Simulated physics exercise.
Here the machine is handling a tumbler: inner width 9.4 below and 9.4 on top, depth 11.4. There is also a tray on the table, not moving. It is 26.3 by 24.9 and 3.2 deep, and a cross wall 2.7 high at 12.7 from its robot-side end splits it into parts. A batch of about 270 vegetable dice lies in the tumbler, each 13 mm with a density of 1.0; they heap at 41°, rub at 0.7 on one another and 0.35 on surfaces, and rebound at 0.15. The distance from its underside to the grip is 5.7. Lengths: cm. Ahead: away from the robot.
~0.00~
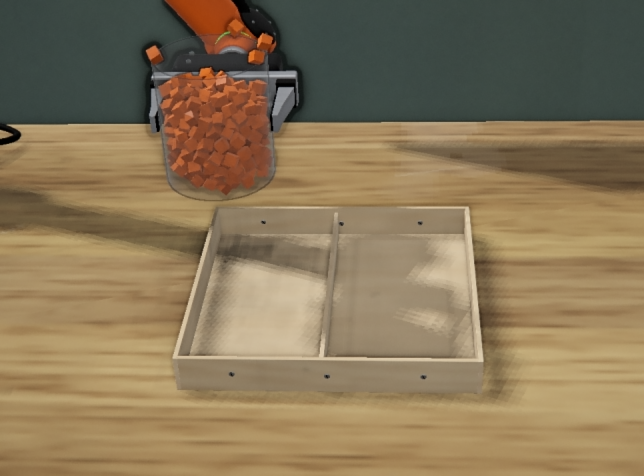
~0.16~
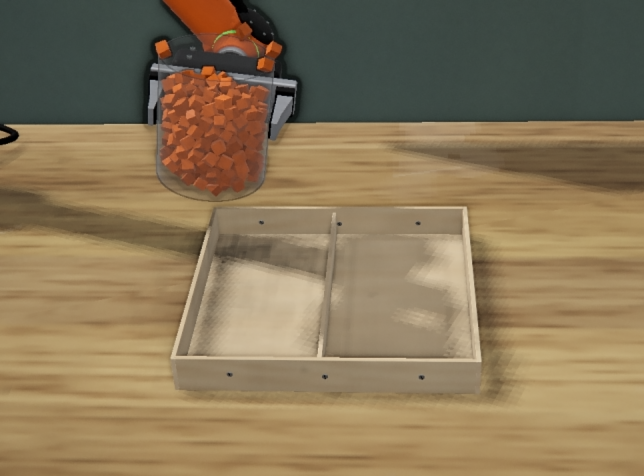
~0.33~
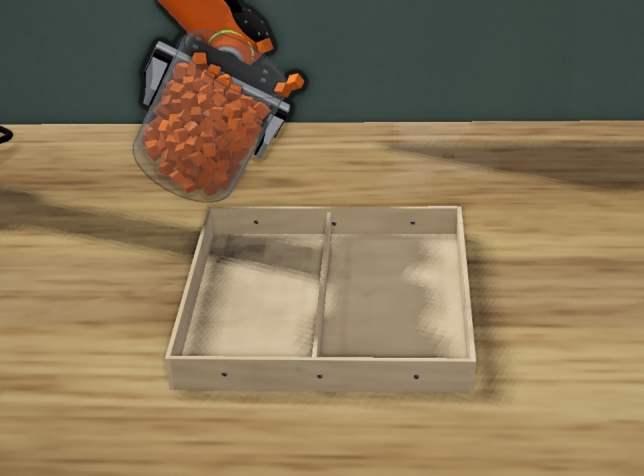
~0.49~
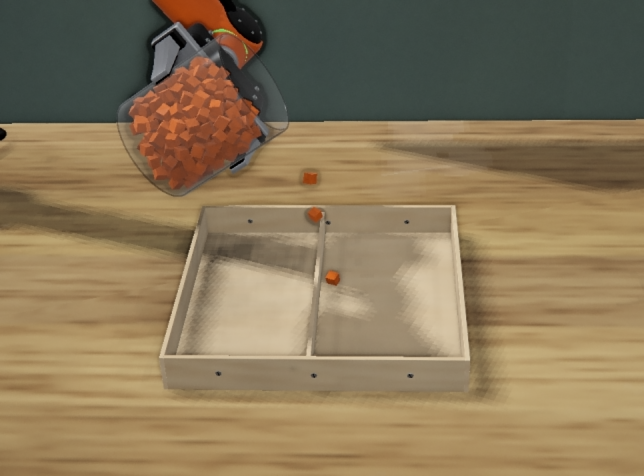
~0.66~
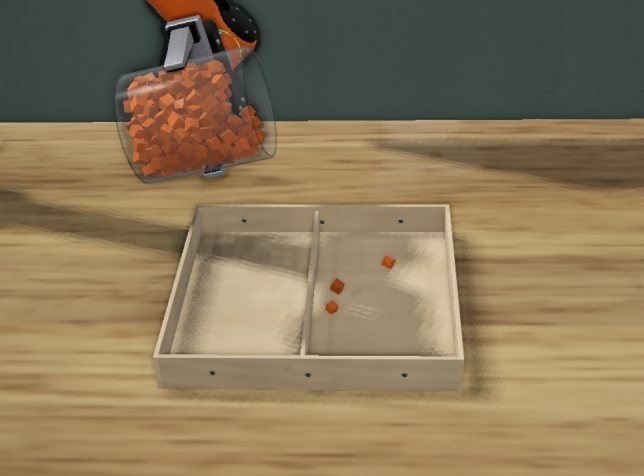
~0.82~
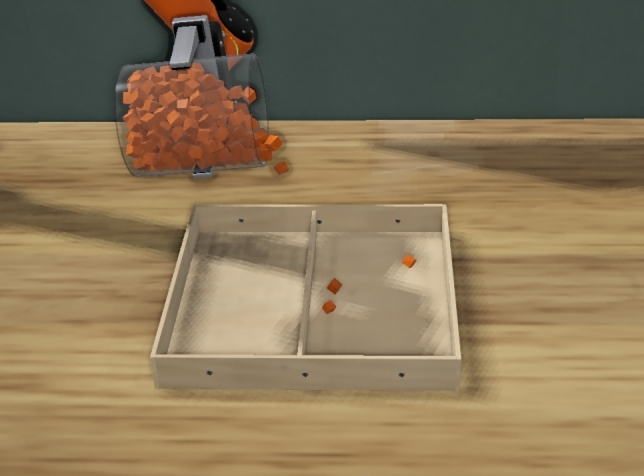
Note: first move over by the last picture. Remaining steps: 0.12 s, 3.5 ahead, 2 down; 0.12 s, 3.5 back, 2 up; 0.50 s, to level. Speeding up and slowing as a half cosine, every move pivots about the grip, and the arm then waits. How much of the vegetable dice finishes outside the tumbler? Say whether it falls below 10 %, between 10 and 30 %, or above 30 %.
It falls between 10 and 30 %.
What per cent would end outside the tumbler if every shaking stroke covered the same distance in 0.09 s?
Roughly 25 percent then.
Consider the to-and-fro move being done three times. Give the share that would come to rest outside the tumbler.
In that case some 40 per cent.
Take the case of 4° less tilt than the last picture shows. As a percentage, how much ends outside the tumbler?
It would be near 15 per cent.
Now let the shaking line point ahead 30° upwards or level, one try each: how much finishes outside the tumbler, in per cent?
First try some 45 %, second try some 35 %.
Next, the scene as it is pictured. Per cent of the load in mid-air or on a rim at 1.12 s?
Around 11 percent of the load.
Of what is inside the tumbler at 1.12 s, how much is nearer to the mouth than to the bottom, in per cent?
Mouth half share: Roughly 40 %.
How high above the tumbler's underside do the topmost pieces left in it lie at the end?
About 11.0 cm.
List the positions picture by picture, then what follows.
Tumbler middle at (216, 118), level; upper third of the load around (212, 100), from x 155 to 265, top at y 30; 271 in the tumbler, in the first frame.
Tumbler middle at (214, 119), tilted 8° forward; upper third of the load around (210, 101), from x 165 to 275, top at y 30, in the second frame.
Tumbler middle at (208, 118), tilted 29° forward; upper third of the load around (204, 101), from x 150 to 295, top at y 45; 270 in the tumbler, 1 in flight or on a rim, in the third frame.
Tumbler middle at (202, 117), tilted 56° forward; upper third of the load around (195, 99), from x 140 to 335, top at y 65; 268 in the tumbler, 1 in the far-side part, 2 in flight or on a rim, in the fourth frame.
Tumbler middle at (196, 117), tilted 77° forward; upper third of the load around (186, 93), from x 135 to 390, top at y 65; 268 in the tumbler, 3 in the far-side part, in the fifth frame.
Tumbler middle at (193, 116), tilted 85° forward; upper third of the load around (172, 96), from x 130 to 410, top at y 70; 267 in the tumbler, 3 in the far-side part, 1 in flight or on a rim, in the sixth frame.
After 1.12 s, tilted 82° forward, highest piece 23 above the table; 224 in the tumbler, 16 in the far-side part, 1 in the robot-side part, 30 in flight or on a rim.
After 1.41 s, tilted 17° forward, highest piece 25 above the table; 219 in the tumbler, 42 in the far-side part, 10 in the robot-side part.
After 1.76 s, level, highest piece 26 above the table; 219 in the tumbler, 42 in the far-side part, 10 in the robot-side part.
After 2.81 s, level, highest piece 26 above the table; 219 in the tumbler, 42 in the far-side part, 10 in the robot-side part.
At rest, 219 in the tumbler, 42 in the far-side part, 10 in the robot-side part. That is 19 % outside the tumbler.
